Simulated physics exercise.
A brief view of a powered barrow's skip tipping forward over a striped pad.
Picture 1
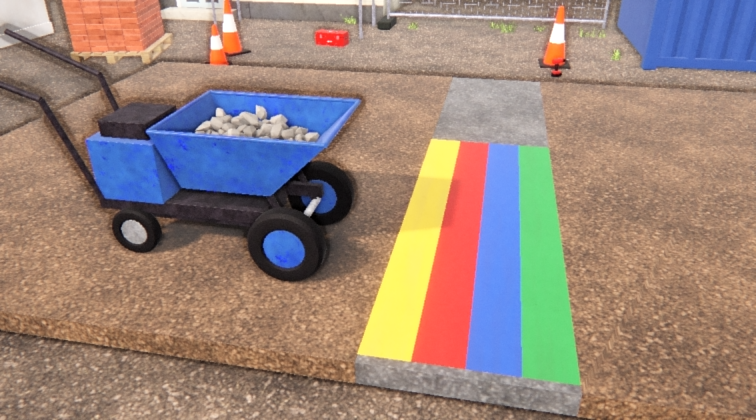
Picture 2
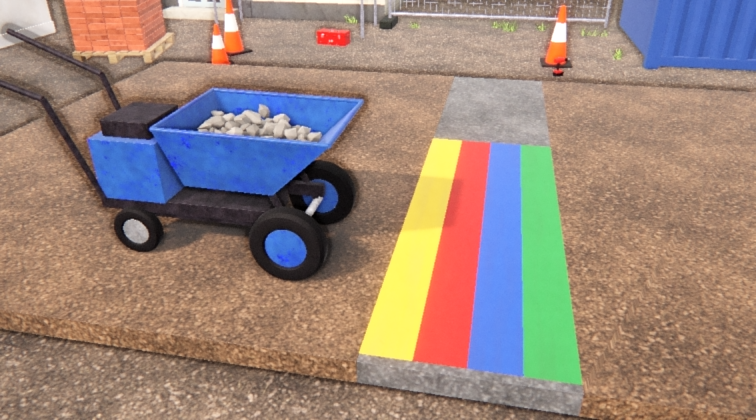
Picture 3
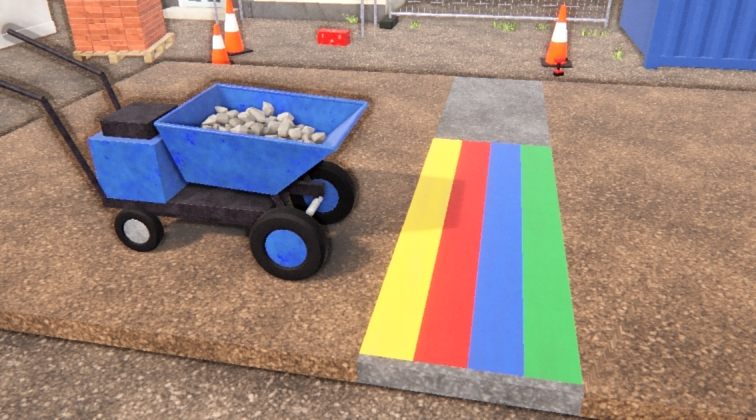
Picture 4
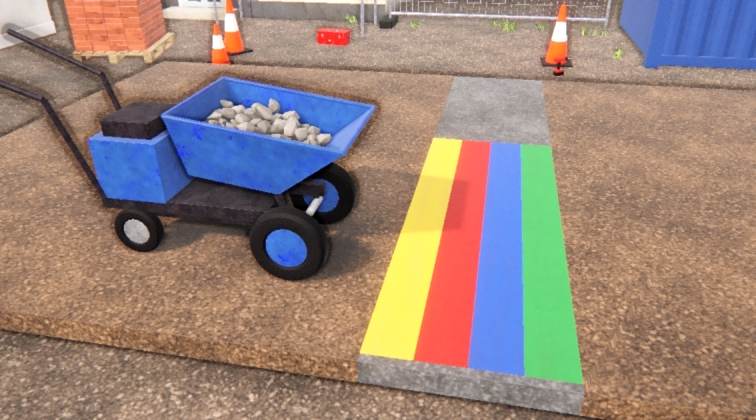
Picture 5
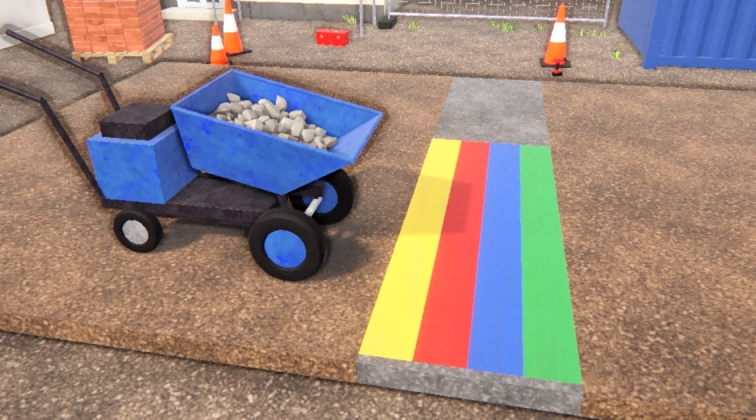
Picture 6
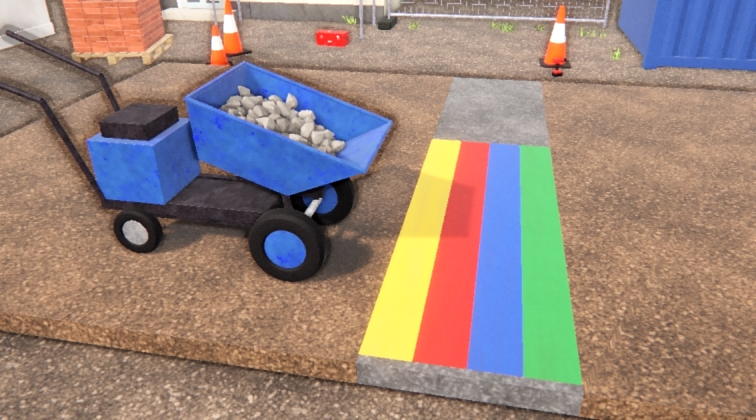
The clip opens on a blue powered barrow, its level skip loaded with broken stones, beside a pad striped yellow, red, blue and green. The skip slowly tilts forward to the right, its rear rising and its lip dipping, until it is clearly tipped, with the stones still inside.
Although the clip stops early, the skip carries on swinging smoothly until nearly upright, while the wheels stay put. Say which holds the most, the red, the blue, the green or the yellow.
I would say the red one.
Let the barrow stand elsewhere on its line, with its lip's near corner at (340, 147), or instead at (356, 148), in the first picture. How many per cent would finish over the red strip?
You'd get around 40 in a hundred, then 30 in a hundred.
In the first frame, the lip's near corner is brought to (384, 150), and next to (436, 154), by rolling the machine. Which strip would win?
The blue strip at the first place, then the green strip at the second.
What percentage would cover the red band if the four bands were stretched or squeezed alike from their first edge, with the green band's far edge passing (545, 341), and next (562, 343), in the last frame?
About 30 % and 40 %.
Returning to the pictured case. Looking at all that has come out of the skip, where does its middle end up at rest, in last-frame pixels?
Somewhere around (460, 259) in the final view.
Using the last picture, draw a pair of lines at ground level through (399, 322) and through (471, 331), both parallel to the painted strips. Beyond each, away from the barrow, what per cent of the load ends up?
Close to 80 % and 30 %, in that order.
Soon after the last picture, skip tipped steeply; all in the skip.
A little later, skip tipped right over; most in the skip; a small part over the yellow strip; about a quarter over the red strip; a stray few over the blue strip.
Later still, skip tipped right over; about a quarter in the skip; a small part over the yellow strip; about a third over the red strip; about a quarter over the blue strip; a small part over the green strip; a stray few off the paint.
At rest, skip tipped right over; about a quarter in the skip; a small part over the yellow strip; about a third over the red strip; about a quarter over the blue strip; a small part over the green strip; a stray few off the paint.
